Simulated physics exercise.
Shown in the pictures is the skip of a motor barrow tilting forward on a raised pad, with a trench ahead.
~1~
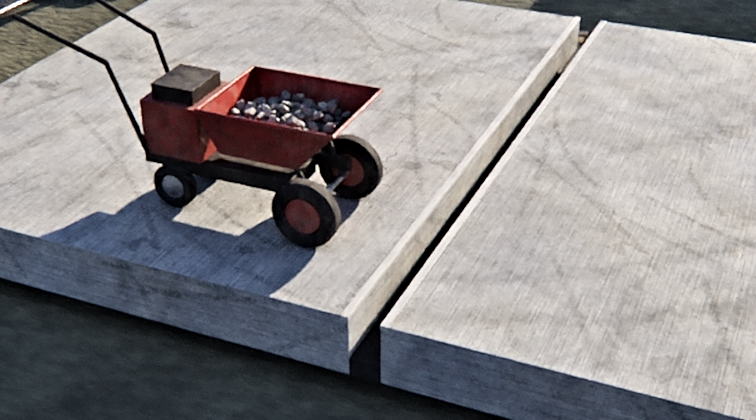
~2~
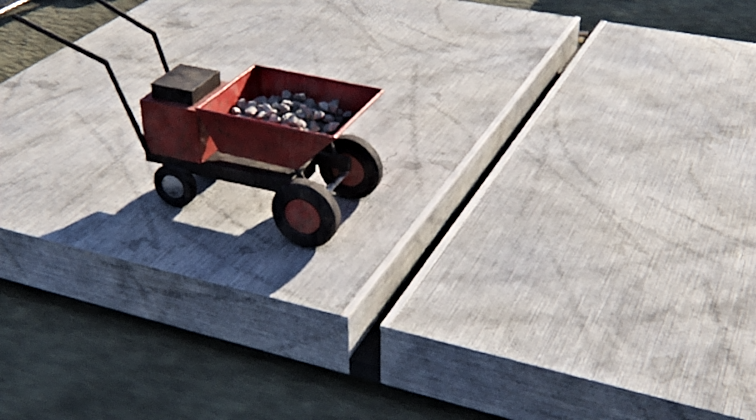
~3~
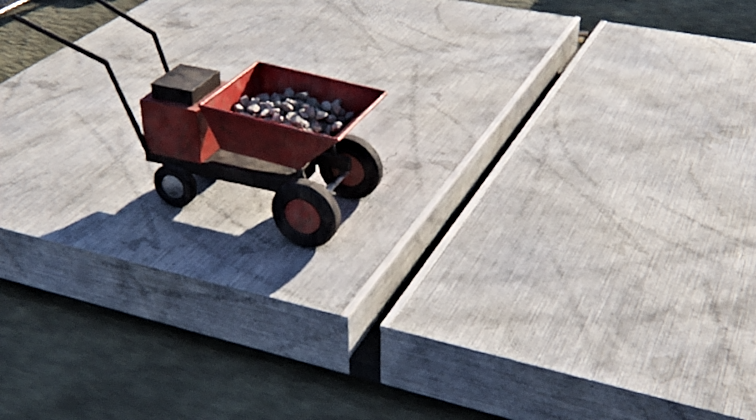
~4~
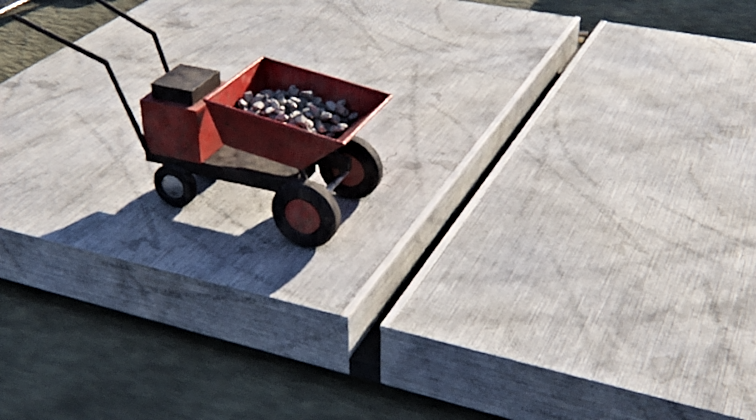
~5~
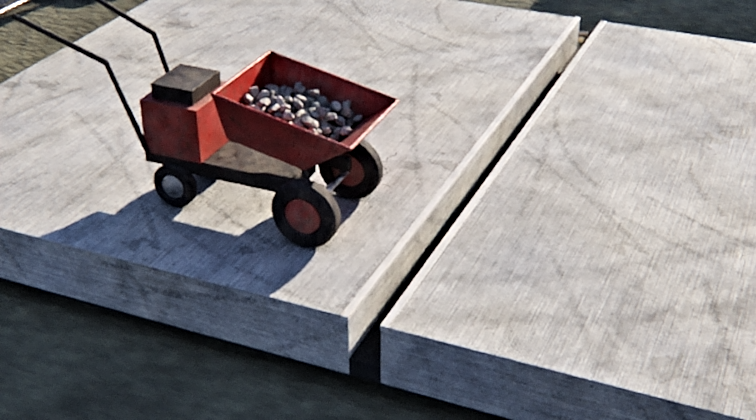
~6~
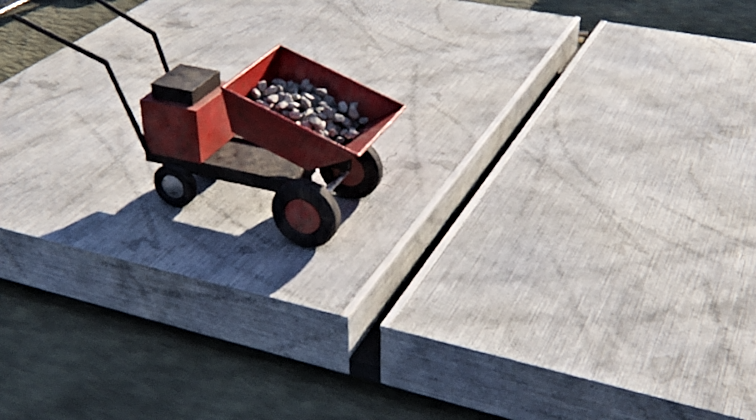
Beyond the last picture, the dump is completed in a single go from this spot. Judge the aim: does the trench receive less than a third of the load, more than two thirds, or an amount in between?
It receives between a third and two thirds.
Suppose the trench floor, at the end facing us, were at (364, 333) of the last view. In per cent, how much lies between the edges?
Estimated share: Approx. 40 %.
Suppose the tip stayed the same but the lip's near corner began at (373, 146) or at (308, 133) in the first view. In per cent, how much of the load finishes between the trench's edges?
Result: Try 1 = 0 %, try 2 = 90 %.
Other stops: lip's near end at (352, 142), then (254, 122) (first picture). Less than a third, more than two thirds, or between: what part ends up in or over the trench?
Less than a third; then below one third.
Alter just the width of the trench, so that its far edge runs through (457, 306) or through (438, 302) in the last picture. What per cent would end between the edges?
Lab note: Case 1 near 100 percent, case 2 near 100 percent.
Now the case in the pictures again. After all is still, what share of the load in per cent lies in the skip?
0 in a hundred, roughly.
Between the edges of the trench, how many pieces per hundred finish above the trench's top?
I'd put it near 0 in a hundred.
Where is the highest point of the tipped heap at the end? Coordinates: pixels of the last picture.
Top, approx.: (469, 223).
Soon after the last picture, skip tipped steeply; all in the skip.
A little later, skip tipped steeply; nearly all in the skip; a small part in or heaped over the trench; a stray few beyond it; a stray few falling.
Later still, skip tipped right over; about a quarter in the skip; about a third in or heaped over the trench; about half beyond it.
By the end, skip tipped right over; about half in or heaped over the trench; about half beyond it.
